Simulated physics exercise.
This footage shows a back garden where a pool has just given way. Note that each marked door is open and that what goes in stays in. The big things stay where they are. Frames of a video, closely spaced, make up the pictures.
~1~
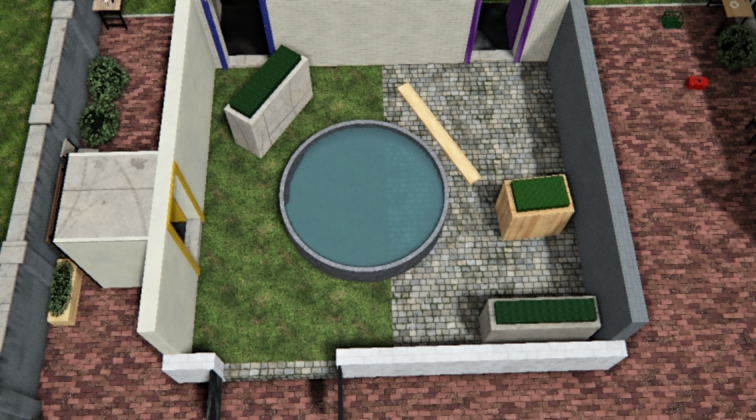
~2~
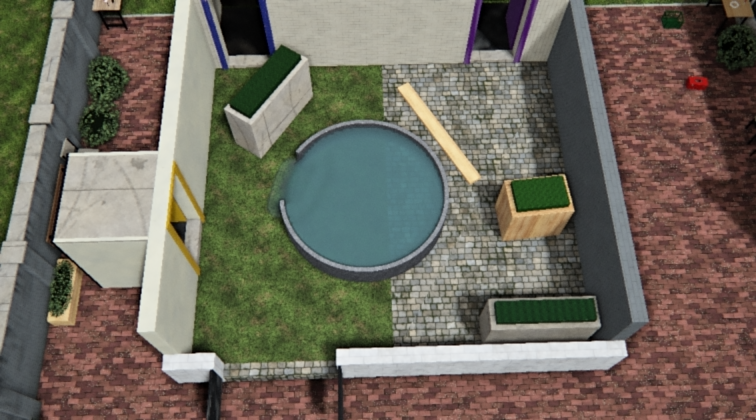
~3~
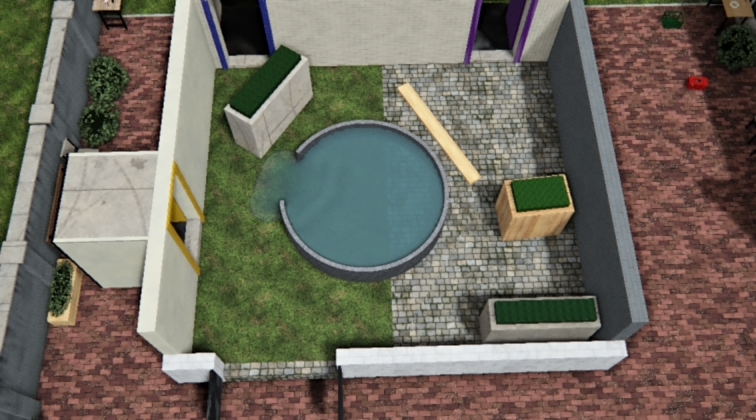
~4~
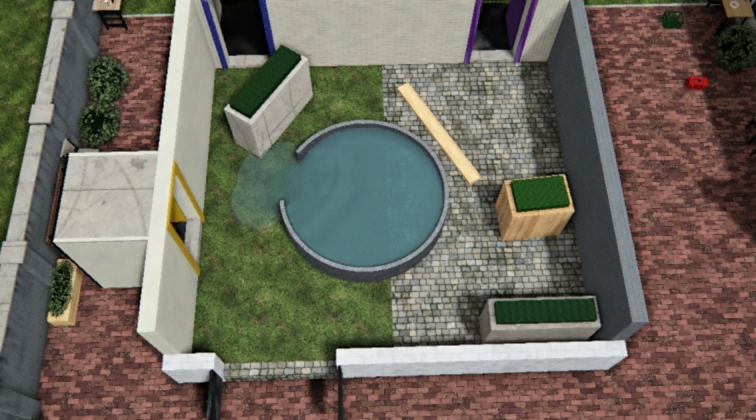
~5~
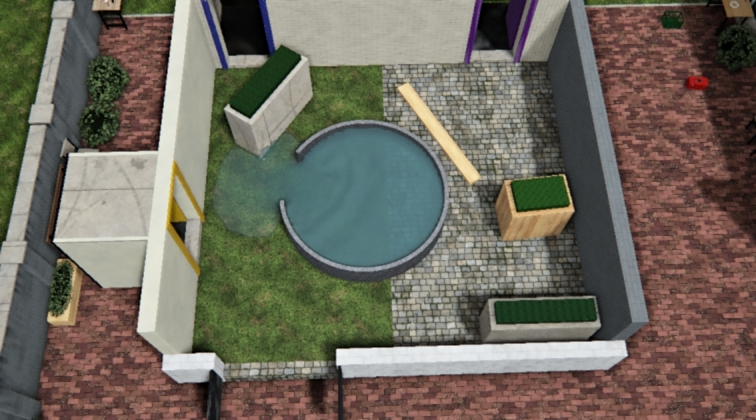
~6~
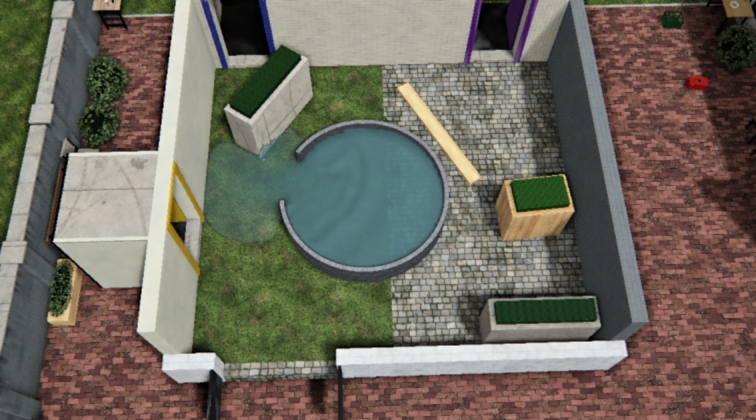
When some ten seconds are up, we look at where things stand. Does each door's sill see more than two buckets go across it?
The sill of the blue door does. The sill of the purple door does not. The sill of the yellow door does not.
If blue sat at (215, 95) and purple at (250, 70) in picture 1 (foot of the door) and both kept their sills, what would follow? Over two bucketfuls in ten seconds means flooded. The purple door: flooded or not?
Purple door: Exceeds the limit.
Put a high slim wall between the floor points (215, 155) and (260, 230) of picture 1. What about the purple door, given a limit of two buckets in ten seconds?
As for that door, the purple one comes in short.
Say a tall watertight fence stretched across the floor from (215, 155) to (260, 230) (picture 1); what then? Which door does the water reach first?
Answer - the blue door.
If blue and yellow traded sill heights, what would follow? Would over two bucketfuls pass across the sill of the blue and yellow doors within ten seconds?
Blue: Remains below; yellow: Rises above.
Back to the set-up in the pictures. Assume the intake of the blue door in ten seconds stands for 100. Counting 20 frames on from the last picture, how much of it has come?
That comes out to 10 per cent by my count.
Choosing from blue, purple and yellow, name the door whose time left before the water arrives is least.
Answer: The door marked yellow.
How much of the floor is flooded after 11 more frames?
Near 20 in a hundred.
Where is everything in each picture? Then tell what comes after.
The pool at (364, 194) is whole and still, in the first frame.
Water pours out at (289, 185) and has run to a hidden place, in the second frame.
The front is at (282, 154), out from the gap at (289, 186), in the third frame.
The front is at (247, 160), out from the gap at (289, 186), in the fourth frame.
The front is at (231, 155), out from the gap at (289, 186), in the fifth frame.
Water pours out at (289, 186) and has run to (212, 155), in the sixth frame.
A moment on, water covers 10 % of the floor; the blue door not reached, the purple door not reached, the yellow door wet at the sill, nothing in.
Next, water covers 20 % of the floor; the blue door not reached, the purple door not reached, the yellow door wet at the sill, nothing in.
Then, water covers 40 % of the floor; the blue door under two buckets in, the purple door not reached, the yellow door wet at the sill, nothing in.
Later, water covers 55 % of the floor; the blue door over two buckets in, the purple door wet at the sill, nothing in, the yellow door wet at the sill, nothing in.
In the end, water covers 80 % of the floor; the blue door far over two buckets in, the purple door wet at the sill, nothing in, the yellow door wet at the sill, nothing in.
